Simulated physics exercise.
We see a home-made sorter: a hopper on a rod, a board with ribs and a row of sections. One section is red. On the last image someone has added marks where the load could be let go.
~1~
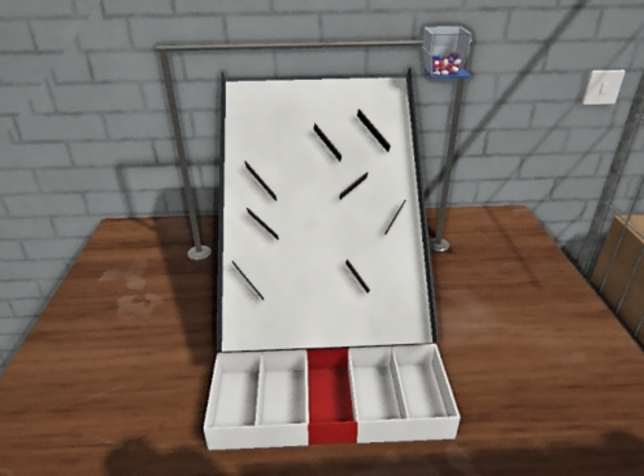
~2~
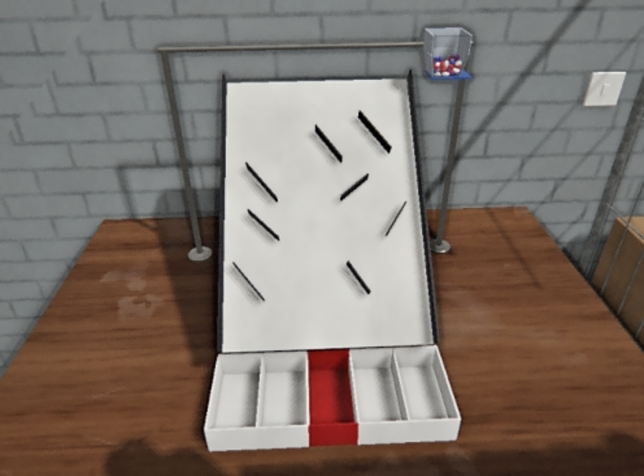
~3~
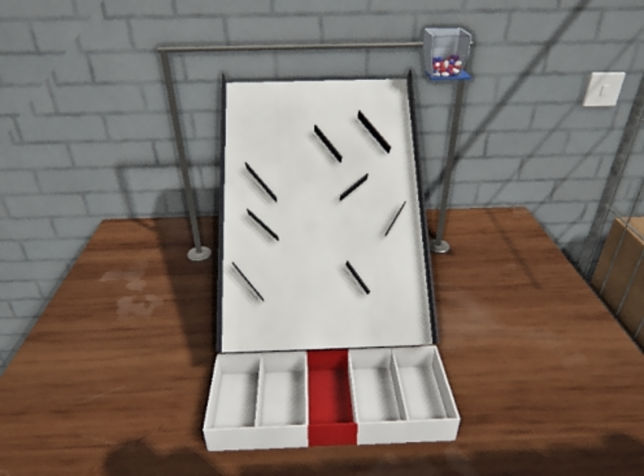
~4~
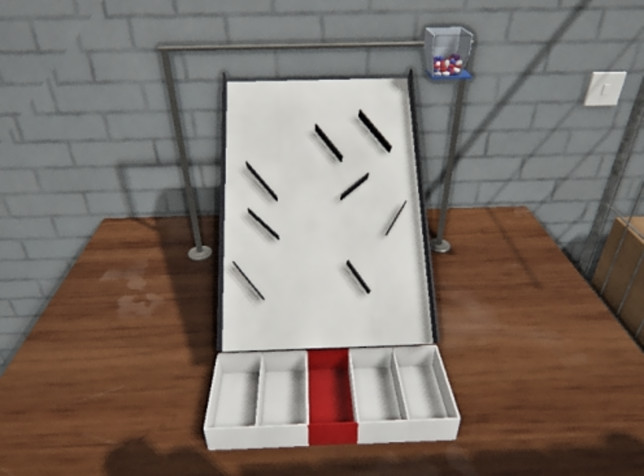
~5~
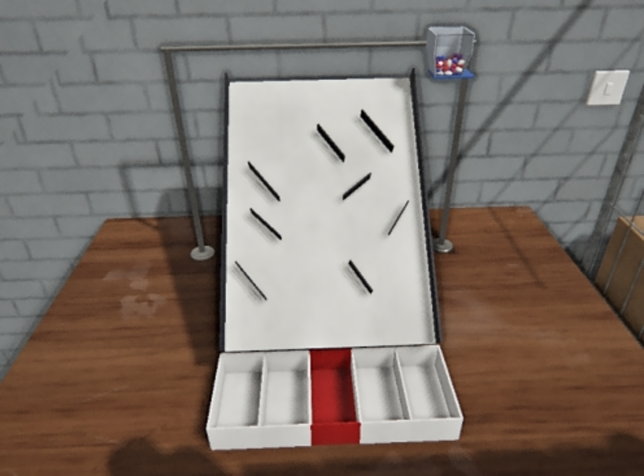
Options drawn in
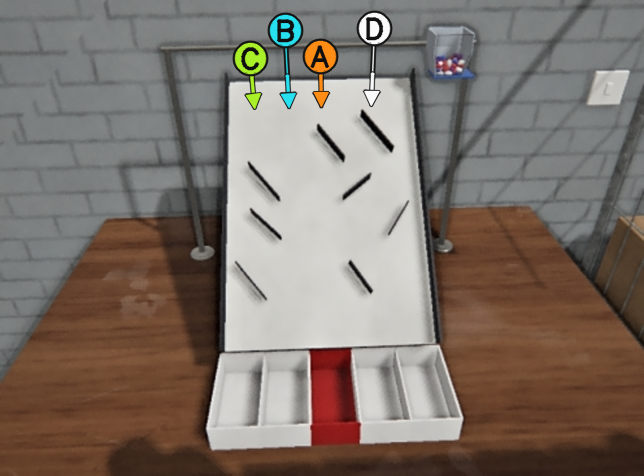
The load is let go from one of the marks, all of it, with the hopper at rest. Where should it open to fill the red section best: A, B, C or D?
Choose B.
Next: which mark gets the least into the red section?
Mark D.
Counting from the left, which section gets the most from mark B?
The third from the left.
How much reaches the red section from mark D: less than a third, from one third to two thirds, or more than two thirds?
Less than a third.
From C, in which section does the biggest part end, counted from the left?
It is the third one.
On the marked copy, mark A meets the board at (321, 101); mark B meets the board at (288, 102); mark C meets the board at (254, 103); mark D meets the board at (371, 100).
Choosing A, close to half in the red section, close to a third in other sections, a small share held on the board.
Choosing B, the bulk in the red section, a small share in other sections.
Choosing C, close to half in the red section, close to half in other sections.
Choosing D, a small share in the red section, close to two thirds in other sections, close to a quarter held on the board.
